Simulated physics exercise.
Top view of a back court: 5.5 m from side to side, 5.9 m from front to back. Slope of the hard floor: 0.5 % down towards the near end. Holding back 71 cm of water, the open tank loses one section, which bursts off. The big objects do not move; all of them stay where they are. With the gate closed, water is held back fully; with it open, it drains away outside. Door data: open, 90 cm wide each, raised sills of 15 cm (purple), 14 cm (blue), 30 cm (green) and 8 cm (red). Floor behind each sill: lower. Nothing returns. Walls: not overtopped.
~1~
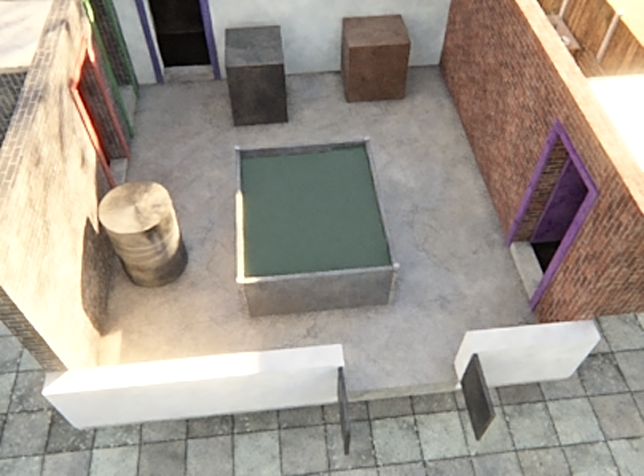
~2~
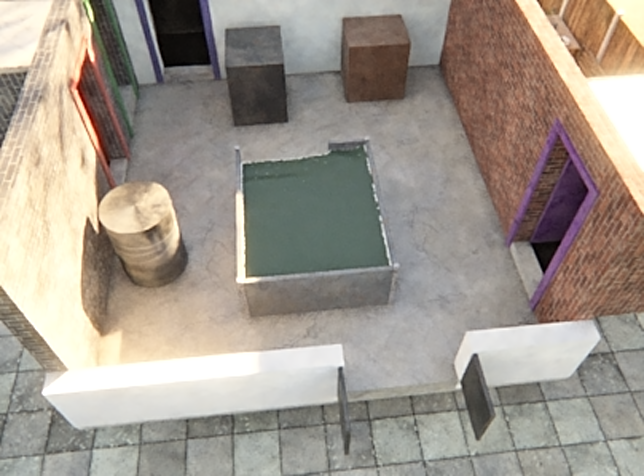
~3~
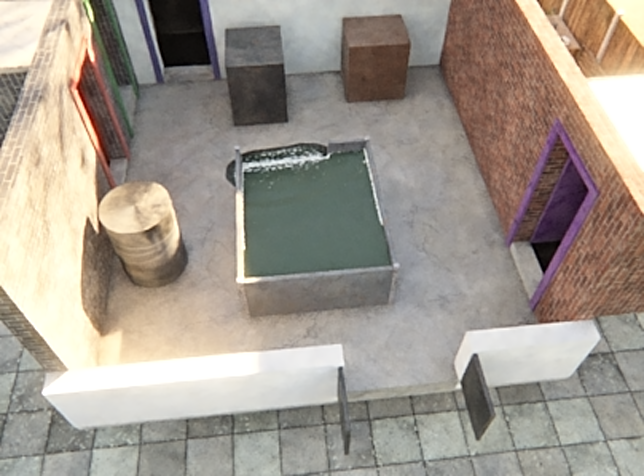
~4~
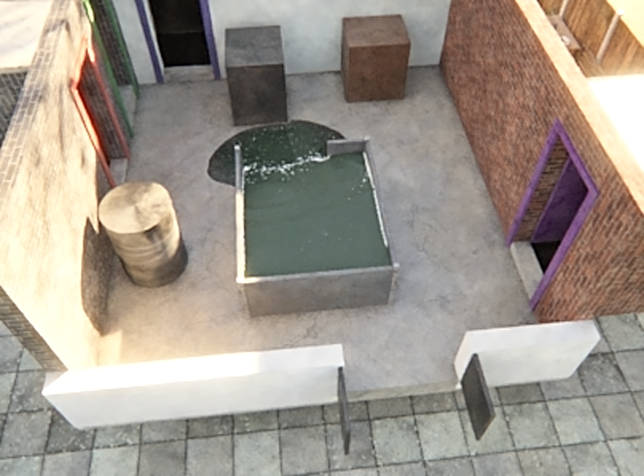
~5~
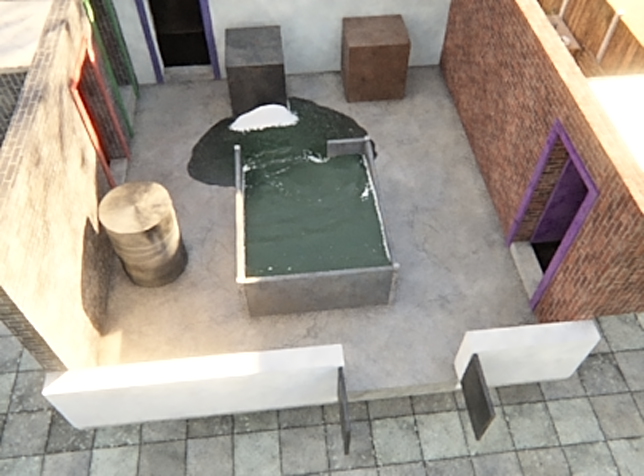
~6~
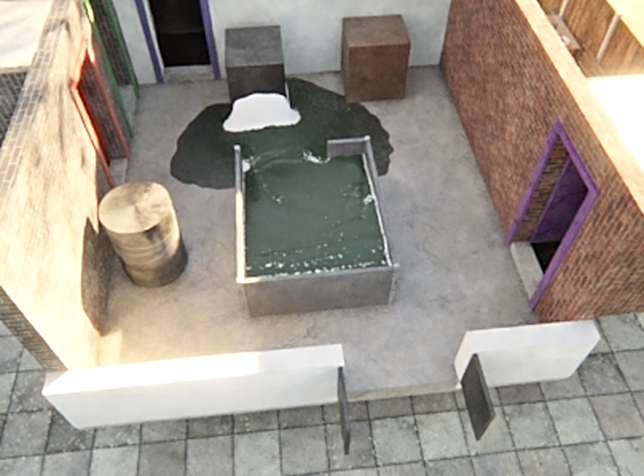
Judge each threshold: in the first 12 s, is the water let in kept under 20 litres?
Verdicts: Purple door, kept under; blue door, not kept under; green door, kept under; red door, not kept under.
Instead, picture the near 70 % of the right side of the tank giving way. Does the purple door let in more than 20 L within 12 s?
Purple: Exceeds.
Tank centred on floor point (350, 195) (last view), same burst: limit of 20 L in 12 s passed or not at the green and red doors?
So the green door keeps within it and the red door tops the limit.
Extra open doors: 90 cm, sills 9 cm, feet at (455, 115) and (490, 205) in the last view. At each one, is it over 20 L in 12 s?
Exceeded, within it.
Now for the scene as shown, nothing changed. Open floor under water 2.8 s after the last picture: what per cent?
Wet share: Near 55 percent.
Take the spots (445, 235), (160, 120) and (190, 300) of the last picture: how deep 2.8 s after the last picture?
First spot near 1 cm, second near 21 cm, third near 0 cm.
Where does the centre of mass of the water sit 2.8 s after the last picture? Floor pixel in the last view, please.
Centre: Roughly (283, 162) px.
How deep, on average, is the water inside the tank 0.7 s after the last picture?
Some 46 cm on average.
Then, 0.7 s after the last picture water covers 30 % of the floor and is deepest (46 cm) near (264, 134); purple door not reached, blue door 4 cm at the sill, 0 L in, green door 16 cm at the sill, 0 L in, red door not reached.
Then, 1.5 s after the last picture water covers 40 % of the floor and is deepest (40 cm) near (275, 133); purple door not reached, blue door 20 cm at the sill, 1 L in, green door 28 cm at the sill, 0 L in, red door 12 cm at the sill, 2 L in.
Then, 2.8 s after the last picture water covers 55 % of the floor and is deepest (30 cm) near (210, 84); purple door not reached, blue door 24 cm at the sill, 53 L in, green door 25 cm at the sill, 1 L in, red door 15 cm at the sill, 33 L in.
Then, 6.3 s after the last picture water covers 95 % of the floor and is deepest (18 cm) near (123, 201); purple door 3 cm at the sill, 0 L in, blue door 10 cm at the sill, 90 L in, green door 11 cm at the sill, 2 L in, red door 15 cm at the sill, 141 L in.
Then, 11.3 s after the last picture water covers 95 % of the floor and is deepest (12 cm) near (219, 385); purple door 10 cm at the sill, 0 L in, blue door 6 cm at the sill, 90 L in, green door 7 cm at the sill, 2 L in, red door 9 cm at the sill, 183 L in.
